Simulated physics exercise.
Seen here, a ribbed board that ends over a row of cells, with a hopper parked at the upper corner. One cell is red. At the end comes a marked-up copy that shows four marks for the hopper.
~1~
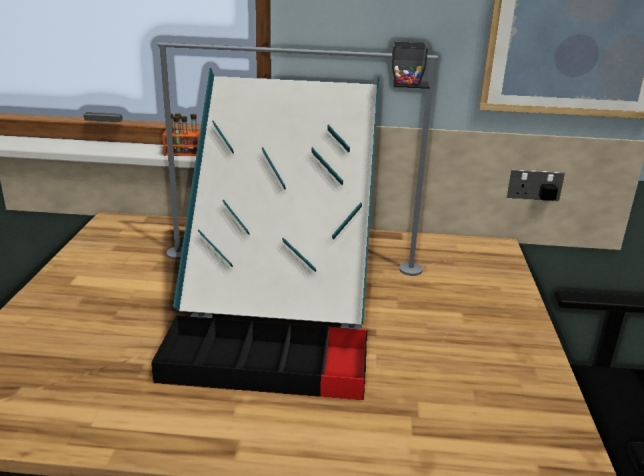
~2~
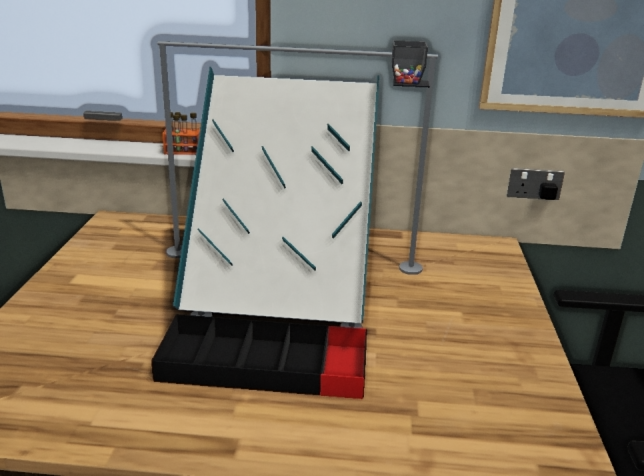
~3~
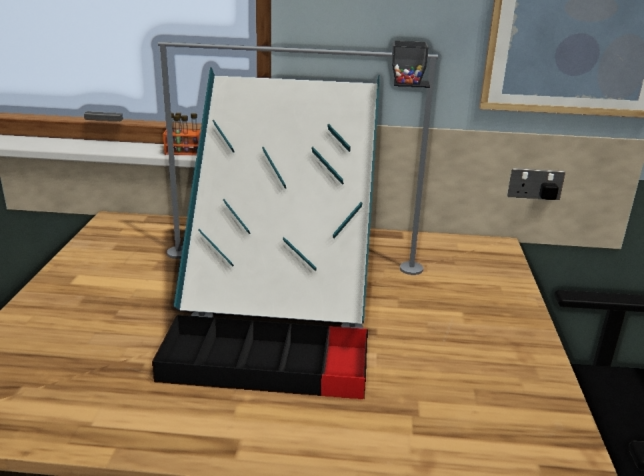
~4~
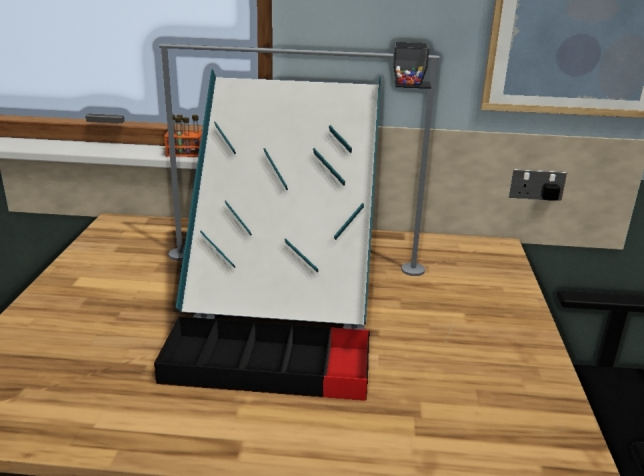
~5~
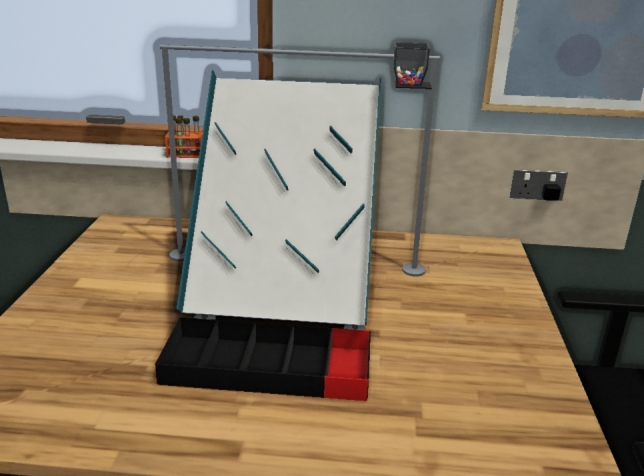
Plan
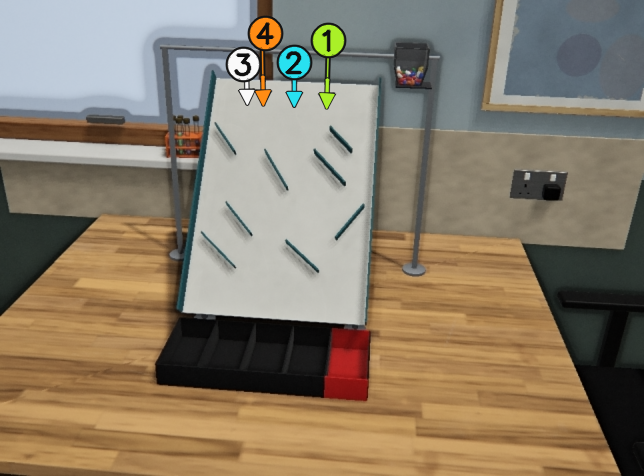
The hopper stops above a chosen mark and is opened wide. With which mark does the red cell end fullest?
Go for 2.
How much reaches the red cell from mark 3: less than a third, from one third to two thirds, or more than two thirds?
It is less than a third.
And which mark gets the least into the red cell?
Here it is mark 3.
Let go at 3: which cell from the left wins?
It is the third one.
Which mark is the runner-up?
Here it is mark 1.
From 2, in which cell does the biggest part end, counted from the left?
The fifth from the left.
On the marked copy, mark 1 meets the board at (326, 102); mark 2 meets the board at (294, 101); mark 3 meets the board at (247, 99); mark 4 meets the board at (263, 100).
For mark 1, about two thirds in the red cell, about a quarter in other cells, a small part held on the board.
For mark 2, nearly all in the red cell, a small part in other cells.
For mark 3, a small part in the red cell, most in other cells, a small part outside the box.
For mark 4, about a quarter in the red cell, most in other cells.
